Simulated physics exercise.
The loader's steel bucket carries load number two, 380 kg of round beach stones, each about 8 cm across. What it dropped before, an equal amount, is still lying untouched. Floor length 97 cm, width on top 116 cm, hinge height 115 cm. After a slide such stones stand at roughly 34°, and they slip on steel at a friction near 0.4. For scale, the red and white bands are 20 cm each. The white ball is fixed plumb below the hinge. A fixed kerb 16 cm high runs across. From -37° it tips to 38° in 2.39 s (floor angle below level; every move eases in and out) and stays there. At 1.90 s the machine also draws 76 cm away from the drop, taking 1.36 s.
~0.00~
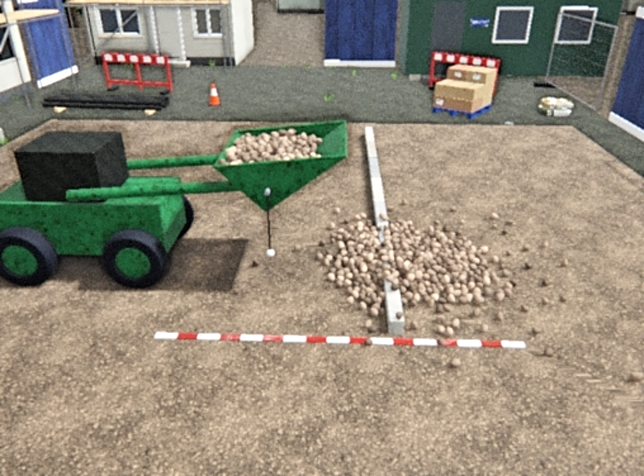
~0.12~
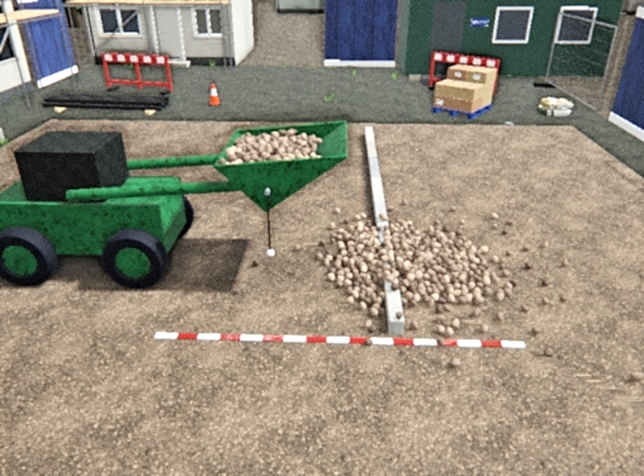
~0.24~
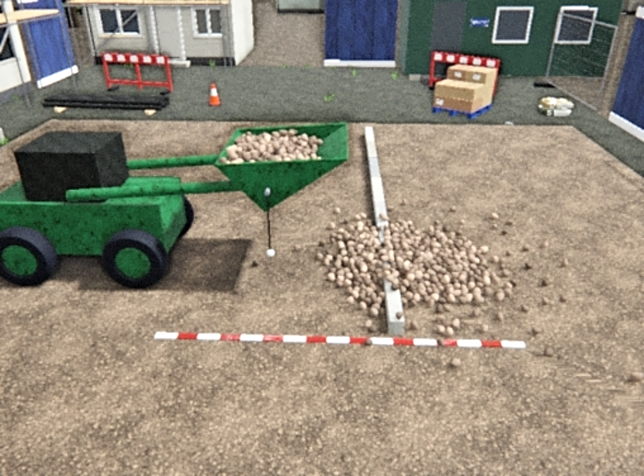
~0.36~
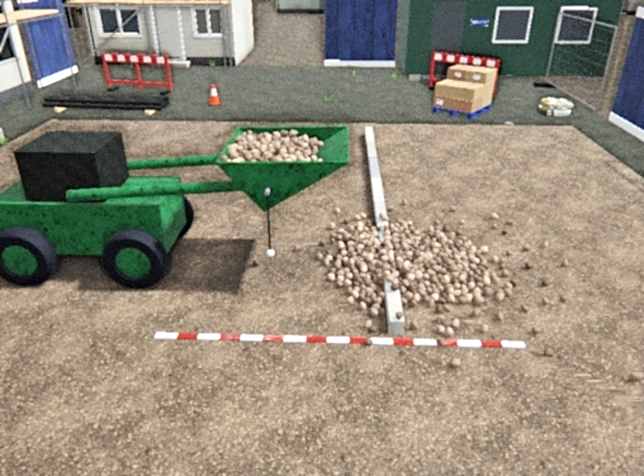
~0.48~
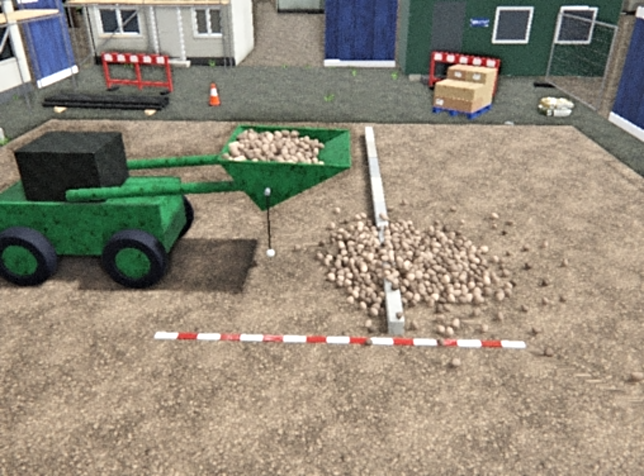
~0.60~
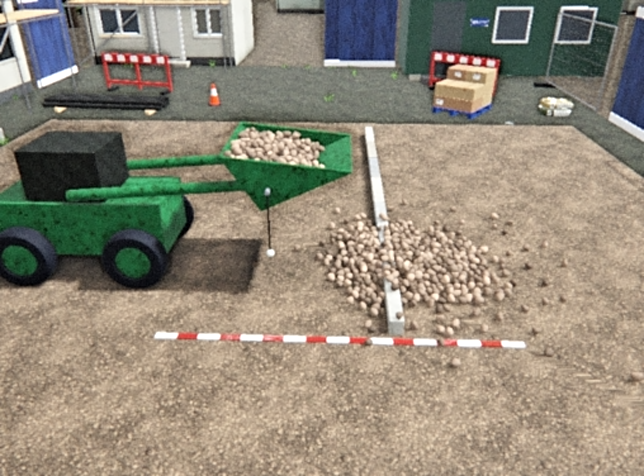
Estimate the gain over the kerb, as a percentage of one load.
Close to 3 parts in a hundred.
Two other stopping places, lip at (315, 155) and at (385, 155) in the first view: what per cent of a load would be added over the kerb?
First some 0, then 35 per cent.
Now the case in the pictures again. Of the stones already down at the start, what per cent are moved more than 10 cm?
Roughly 5 per cent of them.
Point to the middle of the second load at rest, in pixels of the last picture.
Their middle is at about (344, 256).
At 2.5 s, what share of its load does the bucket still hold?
About 5 per cent.
After 1.8 s the floor is at 26°; in per cent of one load, 94 in the bucket, 45 on this side of the kerb, 61 over the kerb; the foremost stones are at (548, 270).
After 2.5 s the floor is at 38°; in per cent of one load, 6 in the bucket, 131 on this side of the kerb, 63 over the kerb; the foremost stones are at (548, 270).
After 3.7 s the floor is at 38°; in per cent of one load, 0 in the bucket, 136 on this side of the kerb, 64 over the kerb; the foremost stones are at (548, 270).
After 6.3 s the floor is at 38°; in per cent of one load, 0 in the bucket, 136 on this side of the kerb, 64 over the kerb; the foremost stones are at (548, 270). Net gain over the kerb, 3.
